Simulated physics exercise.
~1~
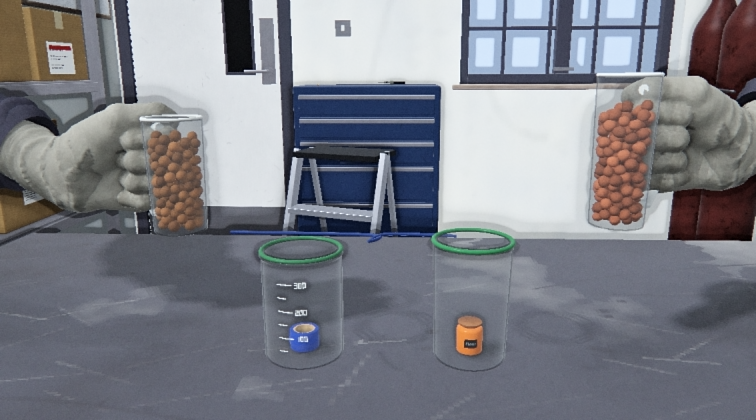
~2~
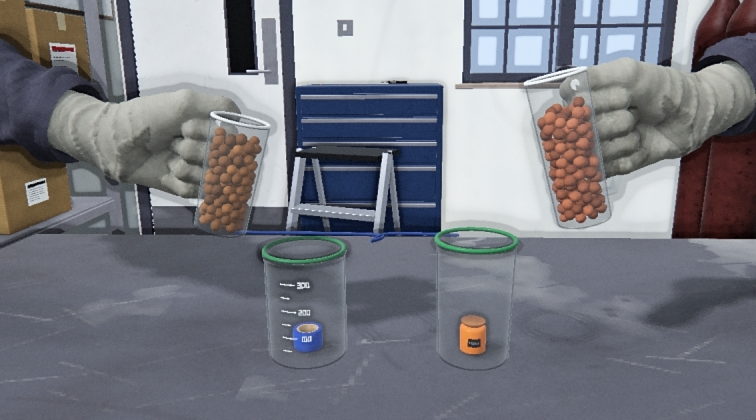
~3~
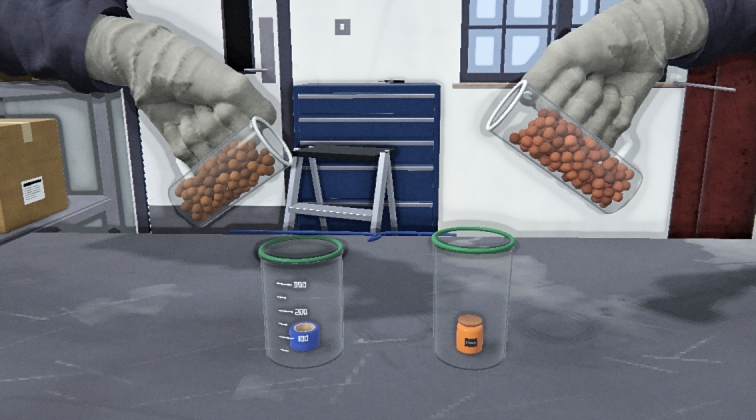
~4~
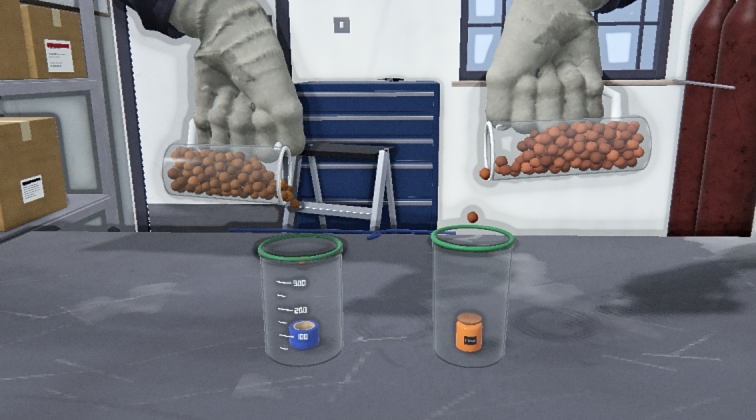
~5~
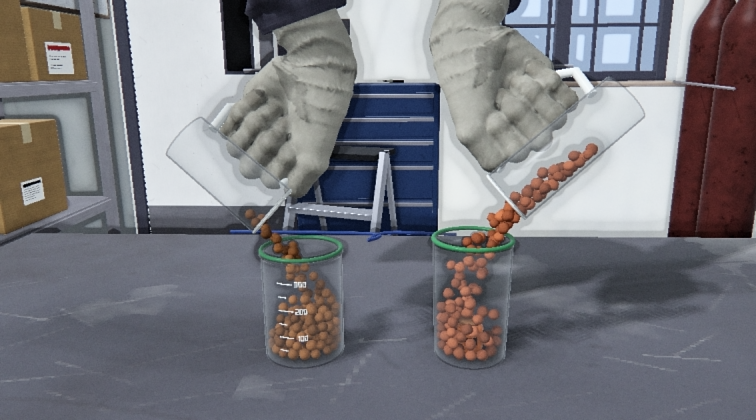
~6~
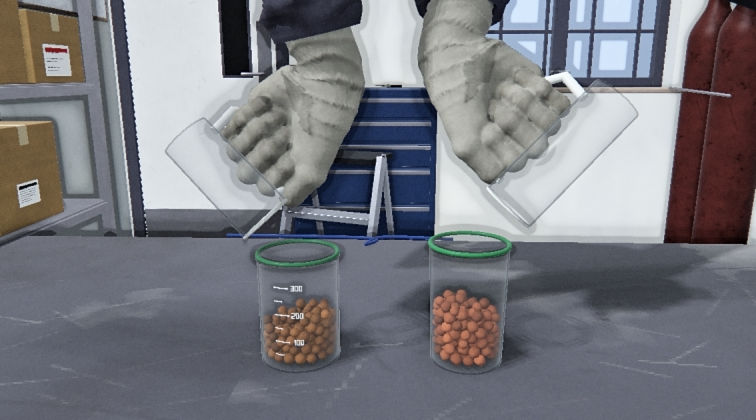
In a workshop, two gloved hands tip reddish-brown balls into clear containers, burying two small objects.
